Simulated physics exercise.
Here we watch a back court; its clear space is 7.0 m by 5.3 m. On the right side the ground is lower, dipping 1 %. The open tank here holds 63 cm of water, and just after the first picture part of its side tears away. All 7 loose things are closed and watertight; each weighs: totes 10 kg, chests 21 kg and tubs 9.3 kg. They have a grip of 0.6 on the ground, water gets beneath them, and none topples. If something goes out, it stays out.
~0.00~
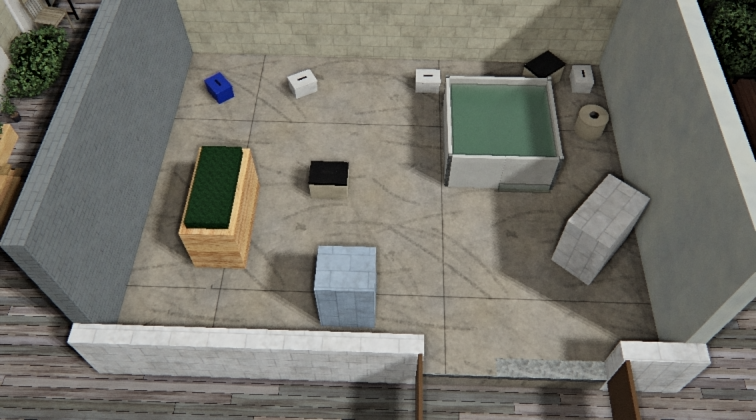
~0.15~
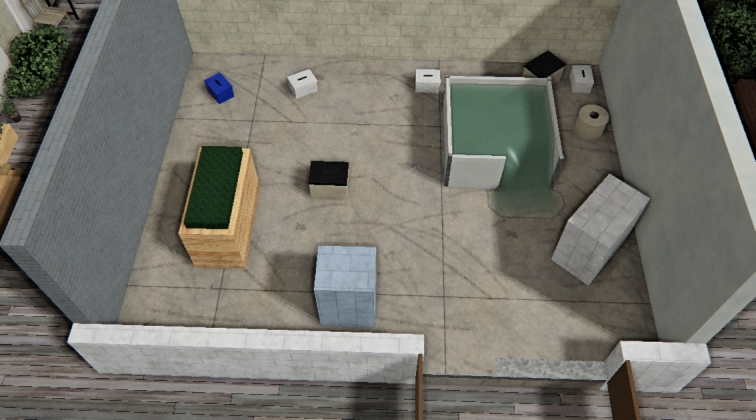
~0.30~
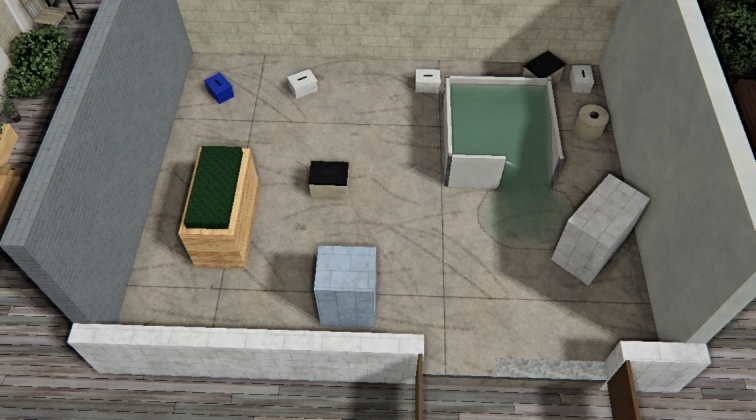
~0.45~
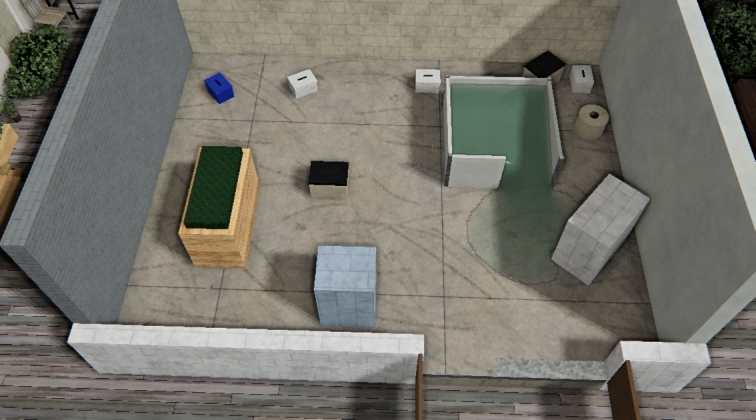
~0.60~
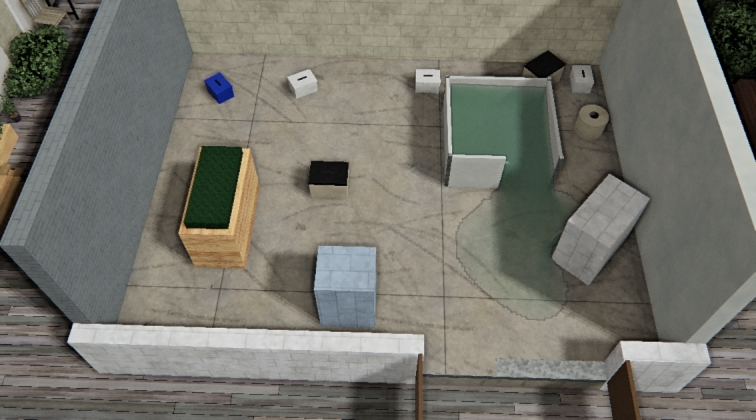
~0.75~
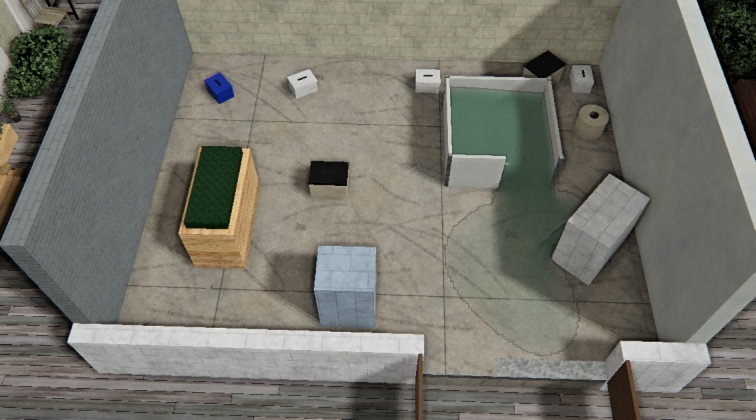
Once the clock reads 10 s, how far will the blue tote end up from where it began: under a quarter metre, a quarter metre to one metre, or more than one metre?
It ends up under a quarter metre away.
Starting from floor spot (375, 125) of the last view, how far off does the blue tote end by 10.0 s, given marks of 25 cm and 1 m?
It barely shifts.
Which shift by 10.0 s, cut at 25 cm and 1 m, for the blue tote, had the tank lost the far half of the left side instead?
Under that change, the blue tote covers a big distance.
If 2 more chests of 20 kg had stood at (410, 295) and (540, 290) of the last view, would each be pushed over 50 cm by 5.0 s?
Order kept: Falls short, exceeds it.
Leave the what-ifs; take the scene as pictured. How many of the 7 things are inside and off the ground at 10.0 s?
I get 0.
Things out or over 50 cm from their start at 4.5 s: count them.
I get 1.
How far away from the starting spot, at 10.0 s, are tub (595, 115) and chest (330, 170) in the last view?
In turn: 50 cm, 0 cm.
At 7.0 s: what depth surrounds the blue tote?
0 cm or so.
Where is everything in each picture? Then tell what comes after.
The blue tote at (218, 83), on the bottom; 2.2 m2 under water; 0 of 7 have shifted, in the first frame.
The blue tote at (218, 83) rests on the ground; water covers 2.7 m2; 0 of 7 have shifted, in the second frame.
The blue tote at (218, 83) rests on the ground; water covers 3.4 m2; 0 of 7 have shifted, in the third frame.
The blue tote at (218, 83) rests on the ground; 4.1 m2 under water; 0 of 7 have shifted, in the fourth frame.
The blue tote at (218, 83) rests on the ground; 4.8 m2 under water; 0 of 7 have shifted, in the fifth frame.
The blue tote at (218, 83), on the bottom; 5.7 m2 under water; 0 of 7 have shifted, in the sixth frame.
After 2.0 s the blue tote is near (218, 83), 0.0 m from its start, aground; 0 of 7 are out; 0 afloat.
After 4.5 s the blue tote is near (218, 83), 0.0 m from its start, aground; 0 of 7 are out; 1 afloat.
After 7.0 s the blue tote is near (218, 83), 0.0 m from its start, aground; 0 of 7 are out; 0 afloat.
After 10.0 s the blue tote is near (218, 83), 0.0 m from its start, aground; 0 of 7 are out; 0 afloat.
